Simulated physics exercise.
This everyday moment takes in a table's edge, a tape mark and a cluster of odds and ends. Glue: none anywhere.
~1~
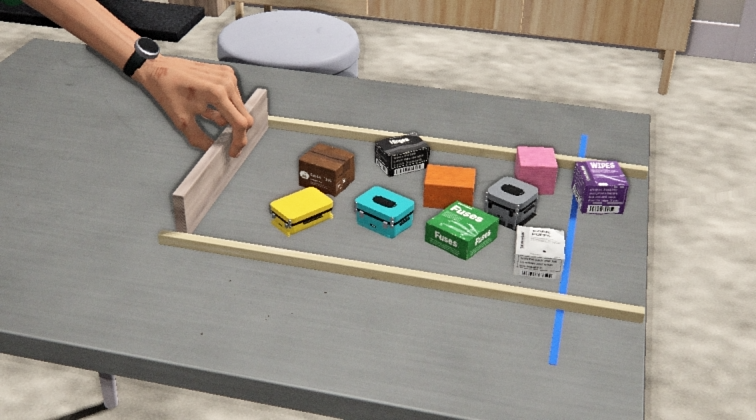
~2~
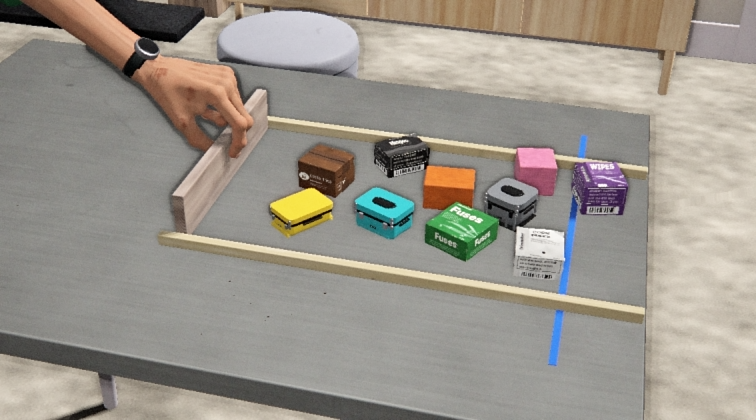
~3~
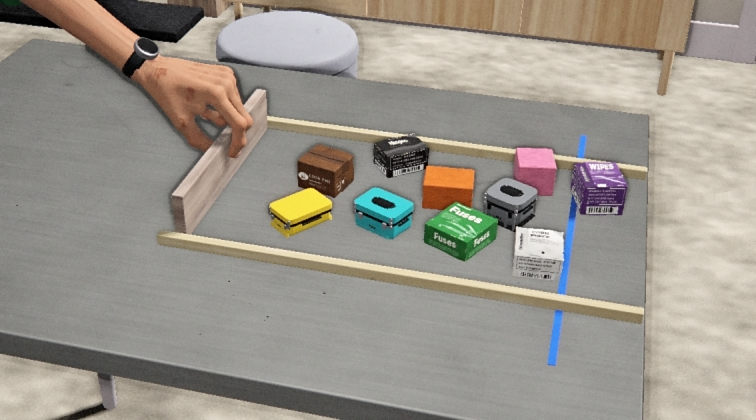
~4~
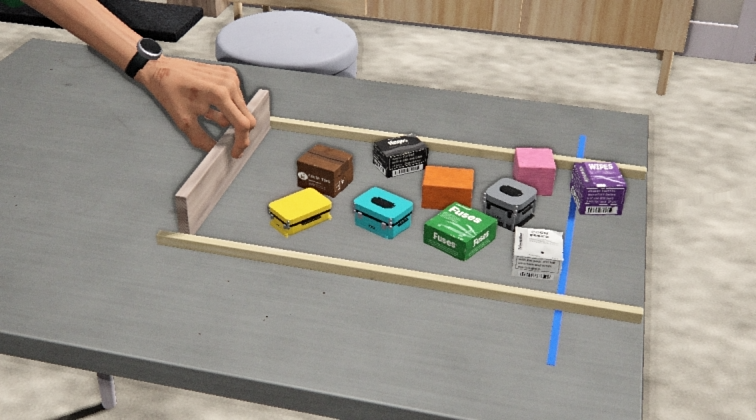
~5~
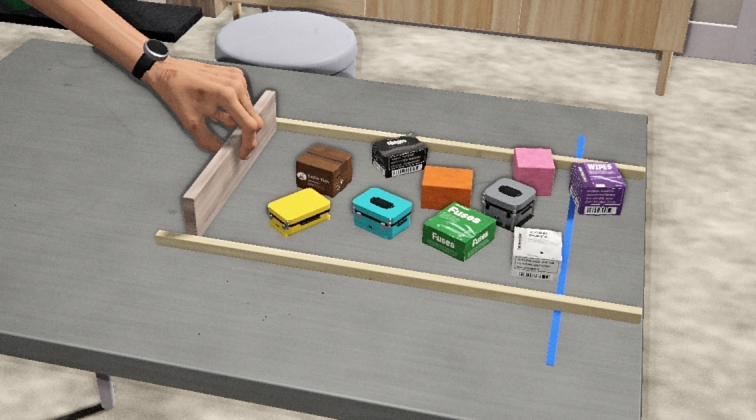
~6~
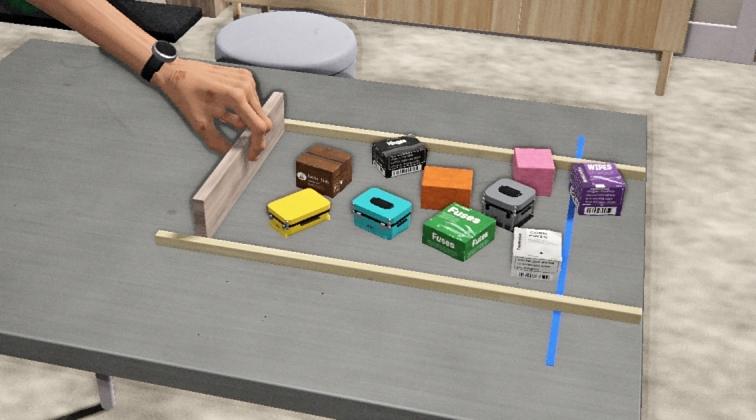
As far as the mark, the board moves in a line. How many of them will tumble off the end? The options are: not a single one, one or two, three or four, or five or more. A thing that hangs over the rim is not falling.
My answer: Three or four.
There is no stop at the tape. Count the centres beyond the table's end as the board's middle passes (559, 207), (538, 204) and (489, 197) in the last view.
4, 4 and 0.
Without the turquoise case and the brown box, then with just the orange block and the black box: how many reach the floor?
Count: 2 (first case); 2 (second).
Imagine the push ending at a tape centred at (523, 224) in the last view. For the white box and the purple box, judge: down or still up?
White box - gone; purple box - safe.
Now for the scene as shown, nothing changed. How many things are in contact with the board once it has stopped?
Total: 3.
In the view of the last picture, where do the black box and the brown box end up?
The black box ends up near (594, 175), and the brown box near (594, 207).
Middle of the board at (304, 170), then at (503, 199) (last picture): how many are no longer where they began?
Respectively 2 and 10.
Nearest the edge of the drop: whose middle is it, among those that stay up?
That'd be the orange block, foremost of the lot.
Soon after, none off yet; purple box at rest near (596, 189); white box at rest near (536, 254); pink block at rest near (533, 172).
Then, none off yet; purple box at rest near (596, 189); white box moved about its own width near (580, 265); pink block at rest near (533, 172).
Further on, none off yet; purple box moved about its own width near (633, 191); white box tipped a little near (662, 299); pink block moved about its own width near (581, 180).
At rest, the number that fall off is three or four; fallen, green box, grey case, white box and purple box.
